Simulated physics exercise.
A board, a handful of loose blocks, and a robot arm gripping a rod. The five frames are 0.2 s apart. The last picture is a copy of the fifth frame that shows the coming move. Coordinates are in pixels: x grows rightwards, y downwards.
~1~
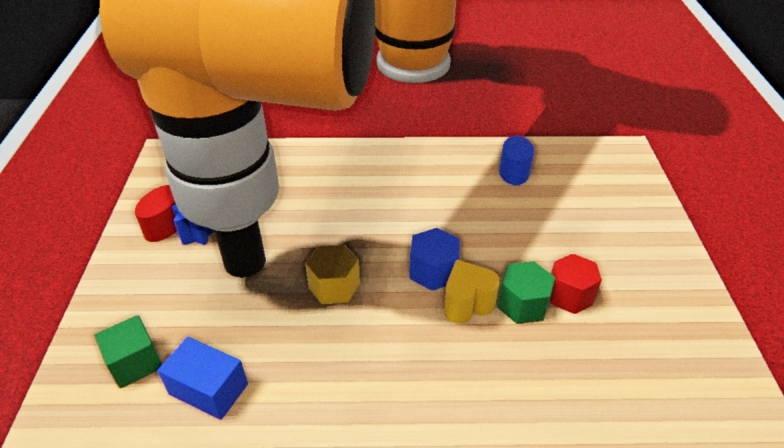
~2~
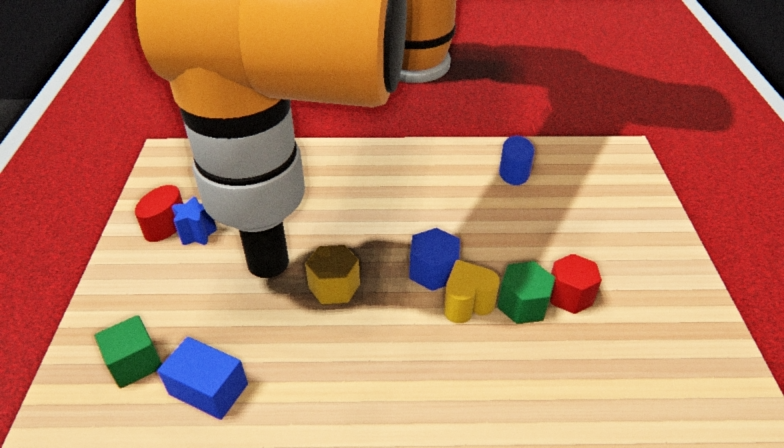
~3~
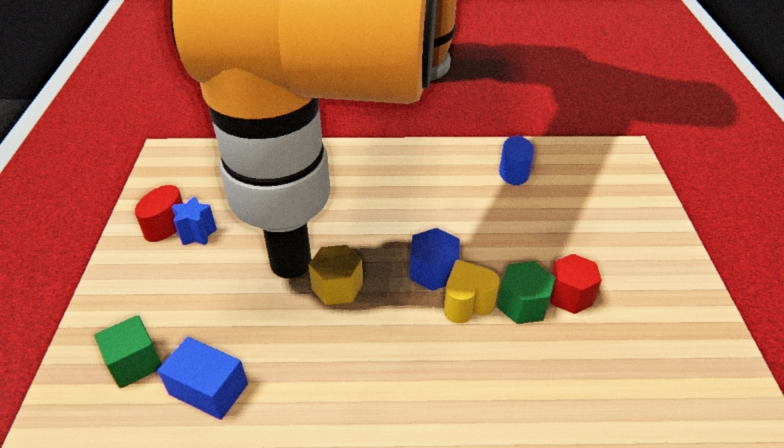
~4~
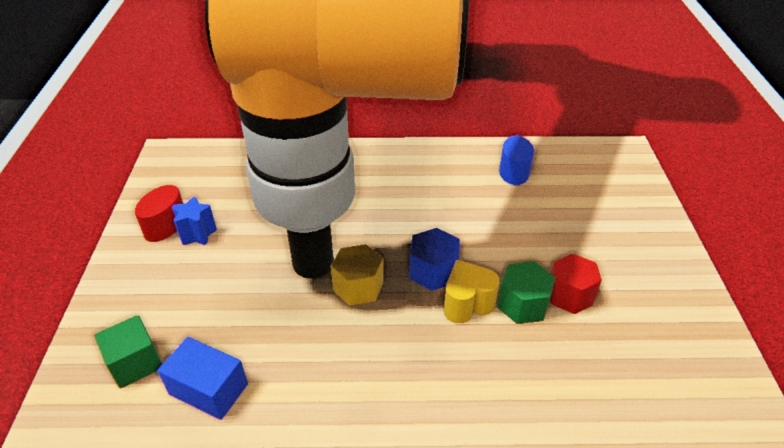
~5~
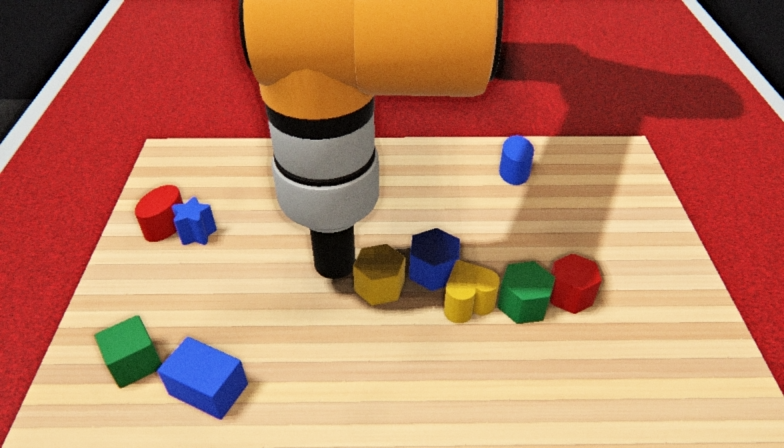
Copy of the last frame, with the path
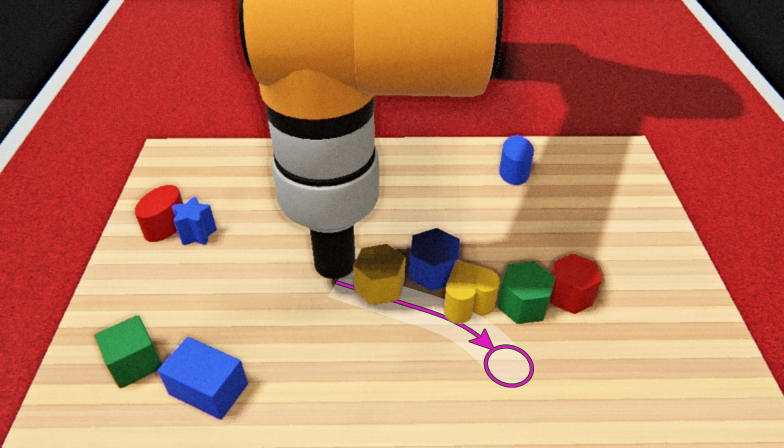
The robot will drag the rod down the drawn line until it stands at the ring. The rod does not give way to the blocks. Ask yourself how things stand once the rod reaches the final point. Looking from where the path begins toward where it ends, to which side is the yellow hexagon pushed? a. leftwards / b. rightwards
I'll go with a - leftwards.
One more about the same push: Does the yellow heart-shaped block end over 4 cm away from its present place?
I expect so.
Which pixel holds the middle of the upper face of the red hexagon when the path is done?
Pixel (600, 262).
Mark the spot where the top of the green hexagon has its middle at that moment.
Around (579, 290).
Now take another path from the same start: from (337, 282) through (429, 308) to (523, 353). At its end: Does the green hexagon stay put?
Final answer: No.
The drawn path runs from (337, 282) via (396, 301) and (457, 323), ending at (509, 366).
The first path, step by step. One third of the way, rod (398, 283); yellow hexagon (443, 273), turned 20° anticlockwise; blue hexagon (452, 239), turned 10° anticlockwise; yellow heart-shaped block (490, 285); green hexagon (544, 282), turned 15° anticlockwise; red hexagon (587, 269).
Two thirds of the way, rod (461, 305); yellow hexagon (493, 274), turned 45° anticlockwise; blue hexagon (455, 238), turned 25° anticlockwise; yellow heart-shaped block (527, 304), turned 30° clockwise; green hexagon (569, 291), turned 60° anticlockwise; red hexagon (598, 265).
At the end, rod (513, 348); yellow hexagon (496, 274), turned 55° anticlockwise; blue hexagon (455, 238), turned 25° anticlockwise; yellow heart-shaped block (557, 322); green hexagon (579, 290), turned 80° anticlockwise; red hexagon (600, 262).
